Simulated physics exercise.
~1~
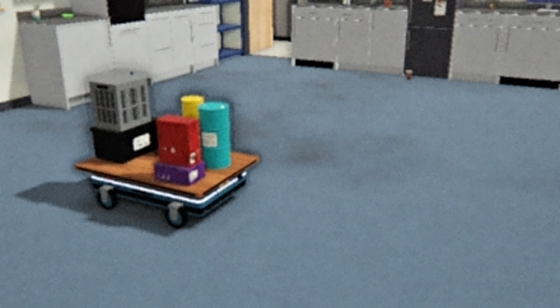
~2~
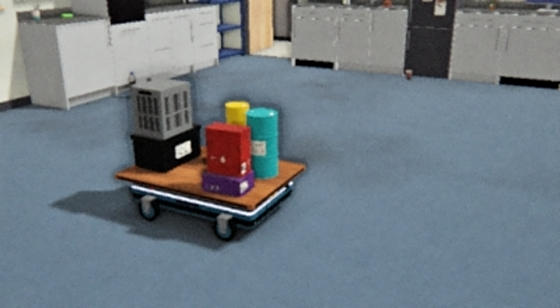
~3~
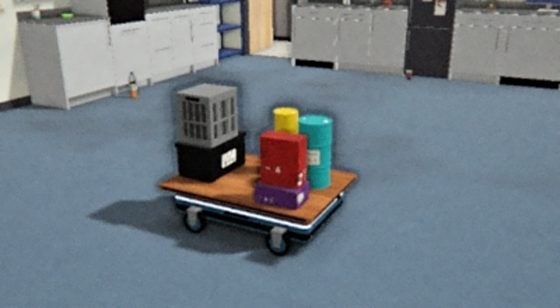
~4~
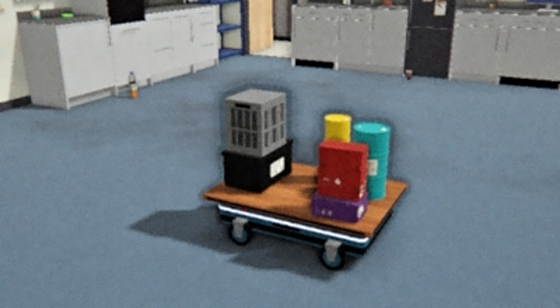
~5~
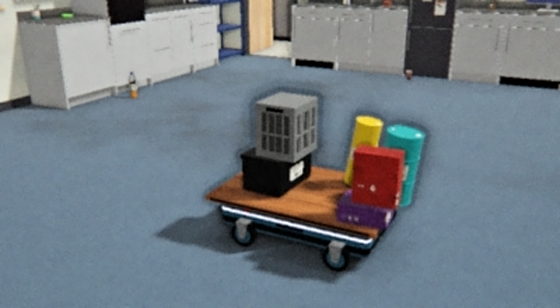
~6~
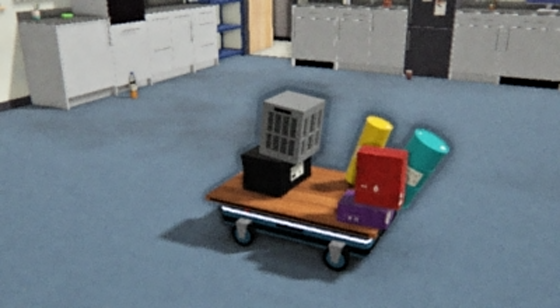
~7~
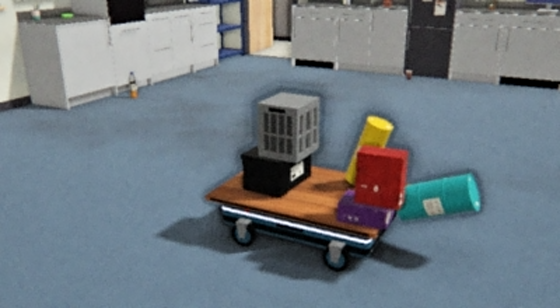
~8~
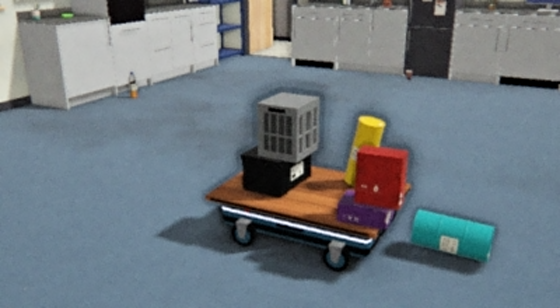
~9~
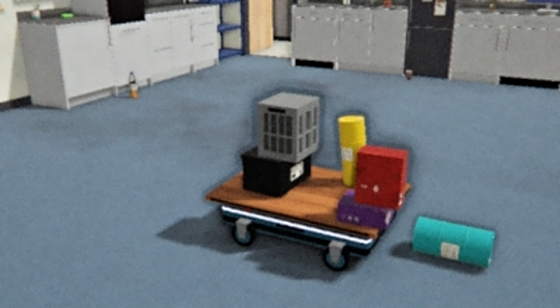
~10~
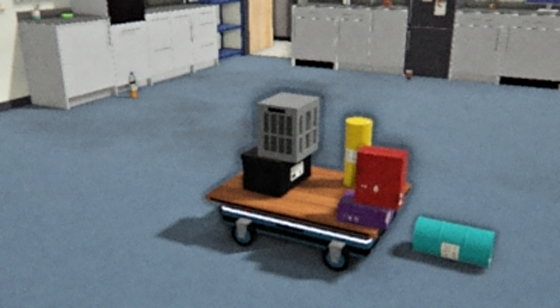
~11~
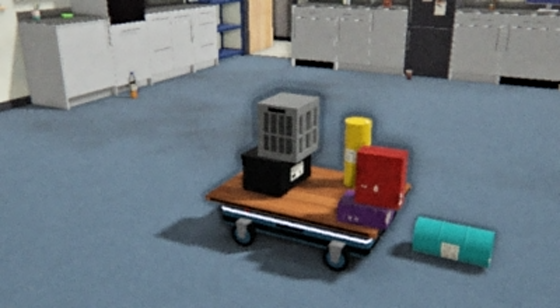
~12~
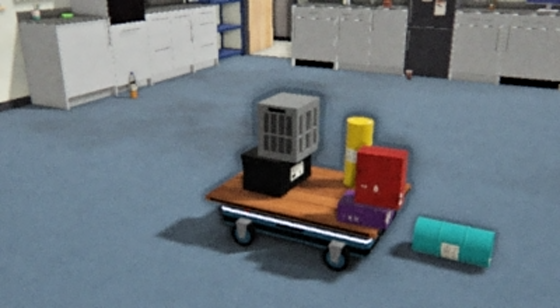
A loaded flat cart rolls right and stops, and the turquoise canister topples onto the floor.
